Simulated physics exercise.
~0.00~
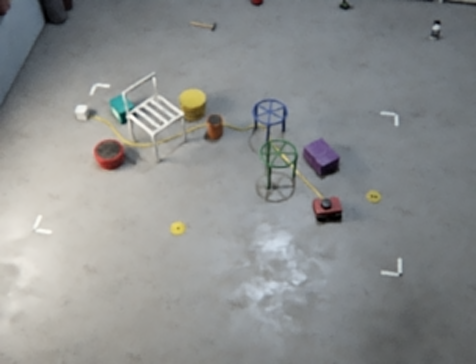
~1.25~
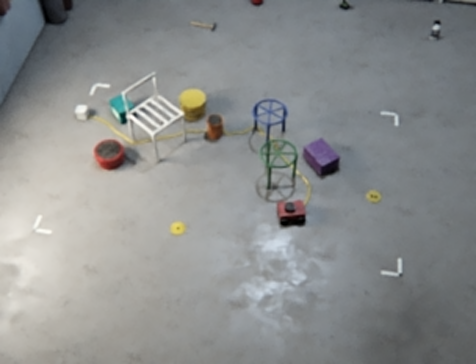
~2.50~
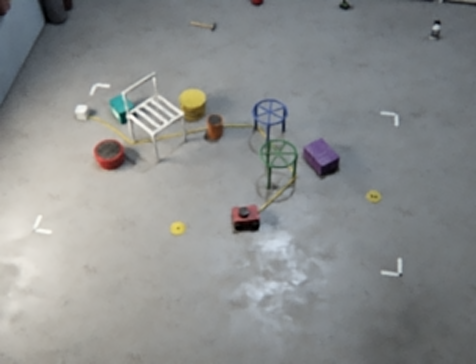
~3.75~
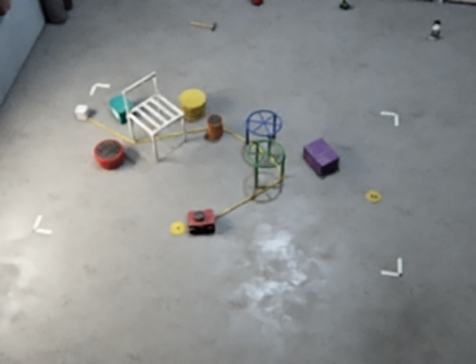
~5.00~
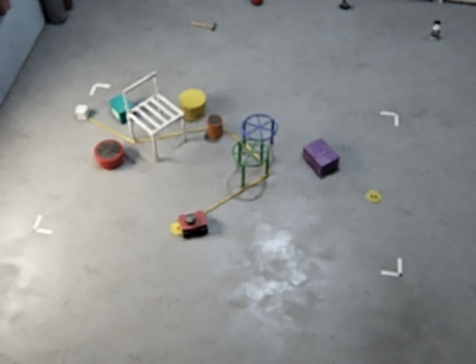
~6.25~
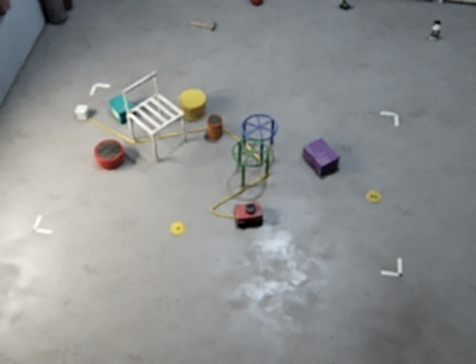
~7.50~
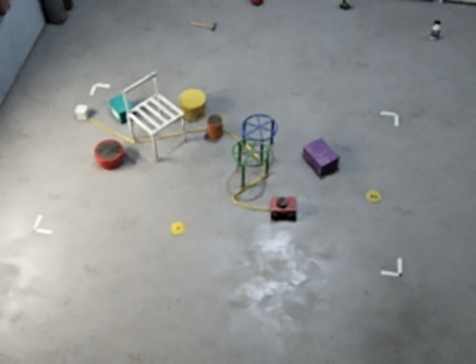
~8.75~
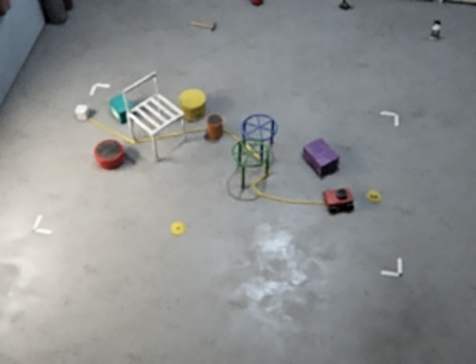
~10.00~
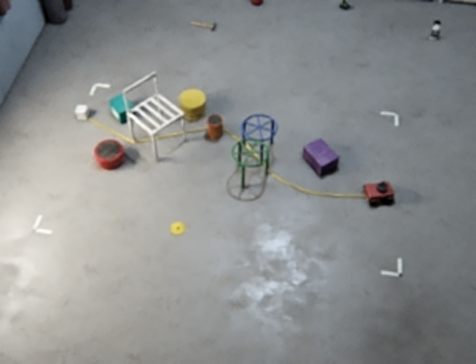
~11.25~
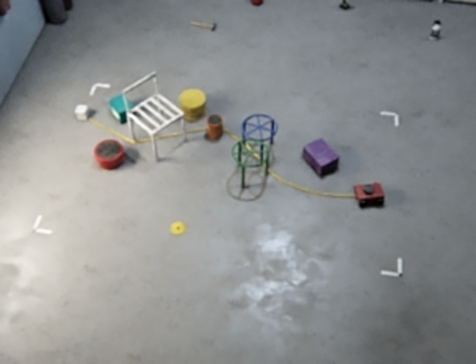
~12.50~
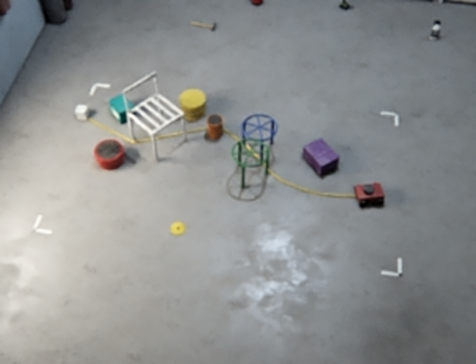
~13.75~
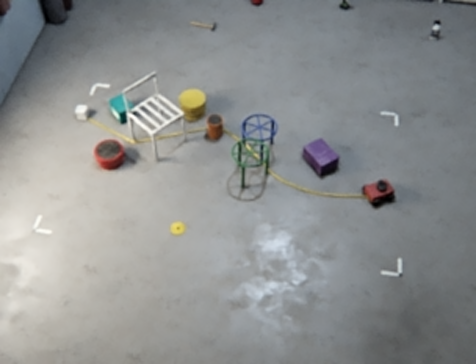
A small red cart trailing a yellow lead moves left across a grey workshop floor, passing in front of a green stool and a blue stool. As it nears a yellow mark, both stools shift a short way left, and the cart stops at the mark. It then turns back and travels right, the lead bending behind it, while the stools stay where they were moved. The cart passes below the purple crate and reaches the second yellow mark on the right. There it backs up slightly, then edges forward and ends over the mark, its lead trailing back to the stools.
